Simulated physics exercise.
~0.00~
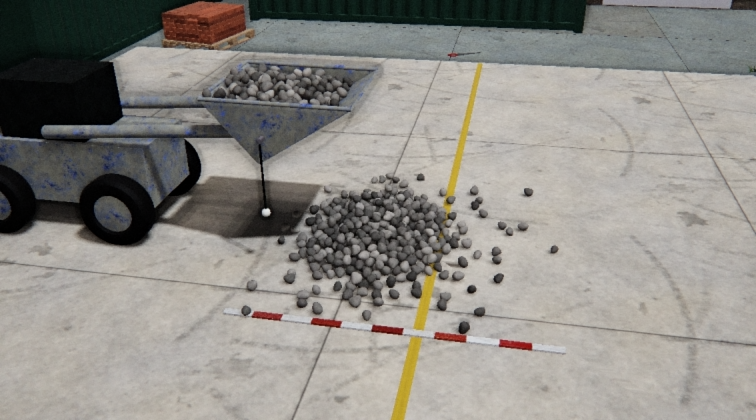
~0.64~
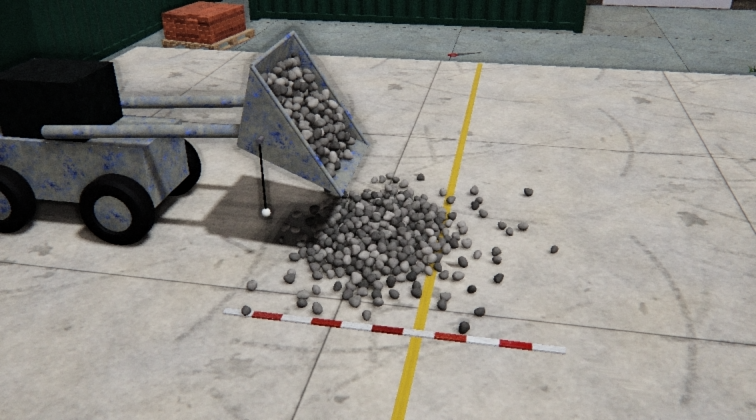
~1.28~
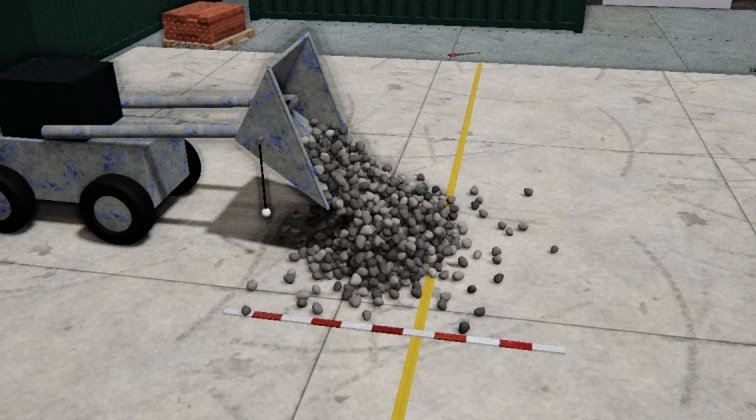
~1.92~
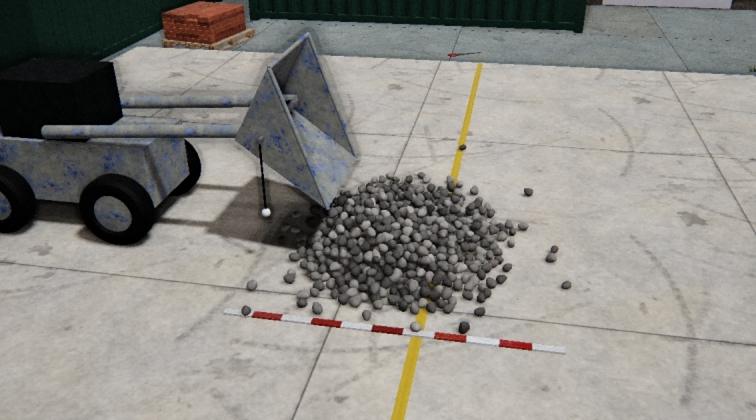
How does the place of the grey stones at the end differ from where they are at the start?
At the start the stones are split between the raised bucket and a heap on the ground. At the end the bucket is empty and they all lie on the ground, lower and further right overall, in a broader heap that spreads further over the yellow line.
